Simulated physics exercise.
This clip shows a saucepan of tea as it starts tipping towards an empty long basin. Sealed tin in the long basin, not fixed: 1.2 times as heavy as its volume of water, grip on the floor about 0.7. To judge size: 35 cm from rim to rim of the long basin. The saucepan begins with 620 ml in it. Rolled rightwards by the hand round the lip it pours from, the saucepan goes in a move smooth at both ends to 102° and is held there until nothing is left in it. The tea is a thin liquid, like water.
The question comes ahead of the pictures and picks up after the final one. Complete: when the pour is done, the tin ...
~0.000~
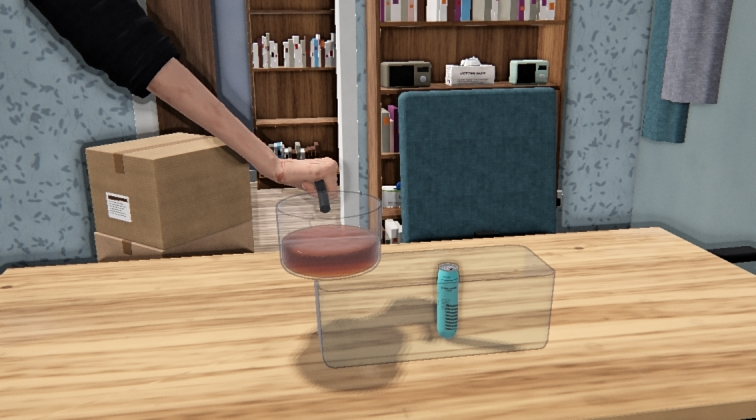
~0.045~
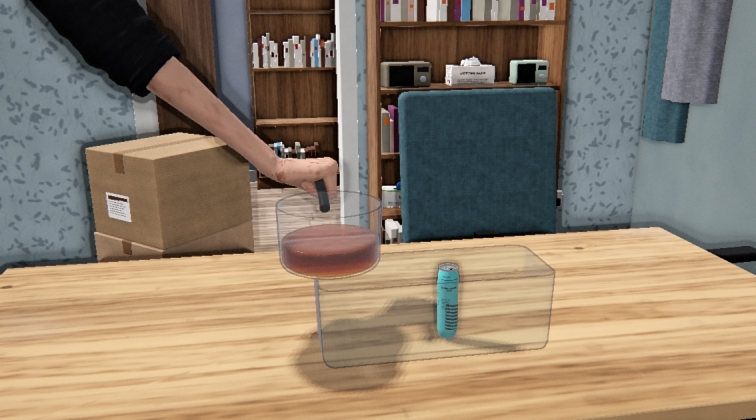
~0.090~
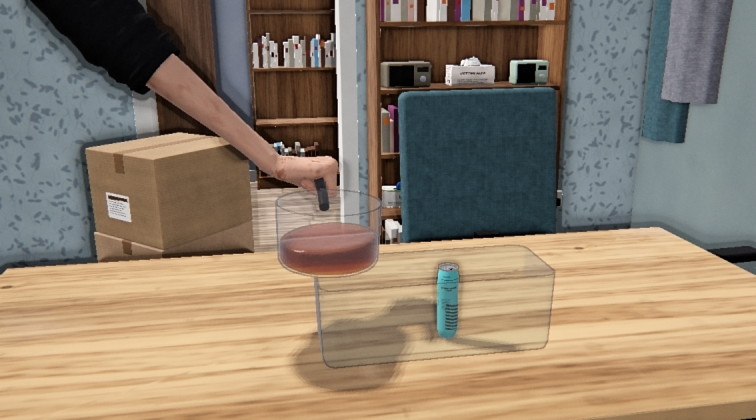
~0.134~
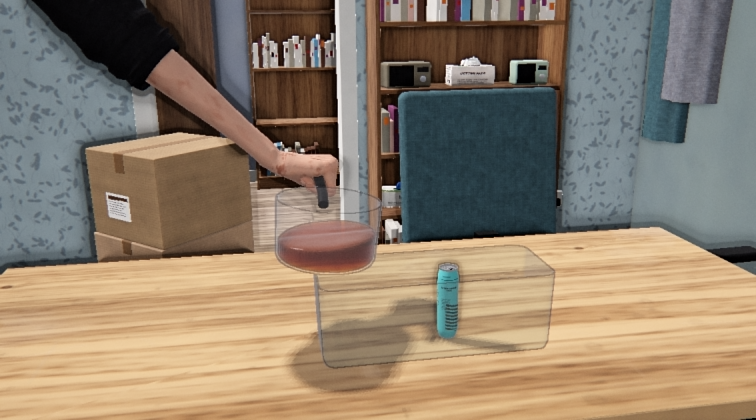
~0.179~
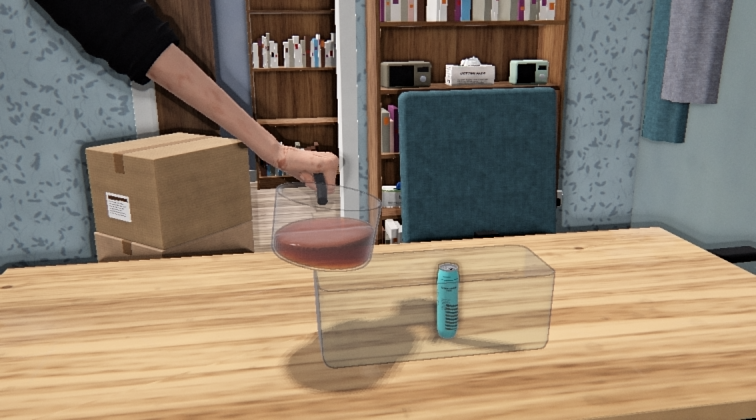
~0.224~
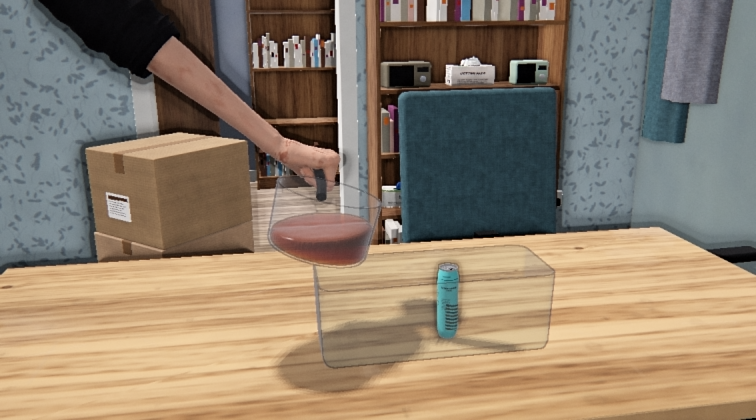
... has tipped over.
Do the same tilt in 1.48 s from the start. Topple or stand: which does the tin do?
Then the tin tumbles.
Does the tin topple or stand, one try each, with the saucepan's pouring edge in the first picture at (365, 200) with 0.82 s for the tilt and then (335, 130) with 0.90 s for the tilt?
First it tips over; then it tips over.
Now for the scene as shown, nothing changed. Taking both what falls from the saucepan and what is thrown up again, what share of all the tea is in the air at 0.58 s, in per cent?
Roughly 14 percent.
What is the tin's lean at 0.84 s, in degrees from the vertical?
The tilt comes to near 0°.
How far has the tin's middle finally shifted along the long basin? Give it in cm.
The middle of the tin ends some 8.0 cm along the basin.
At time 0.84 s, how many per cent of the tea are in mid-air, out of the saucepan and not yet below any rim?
About 28 percent.
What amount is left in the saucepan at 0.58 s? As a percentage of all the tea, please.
Remaining: Near 86 % of the total.
By 0.58 s the tilt is 73° and 86 per cent is still to pour; the tin stands where it began.
By 0.84 s the tilt is 101° and 24 per cent is still to pour; the tin stands where it began.
By 1.11 s the tilt is 102° and 2 per cent is still to pour; the tin leans 21°.
By 1.40 s the tilt is 102° and 0 per cent is still to pour; the tin lies on its side.
At rest the tin lies on its side.
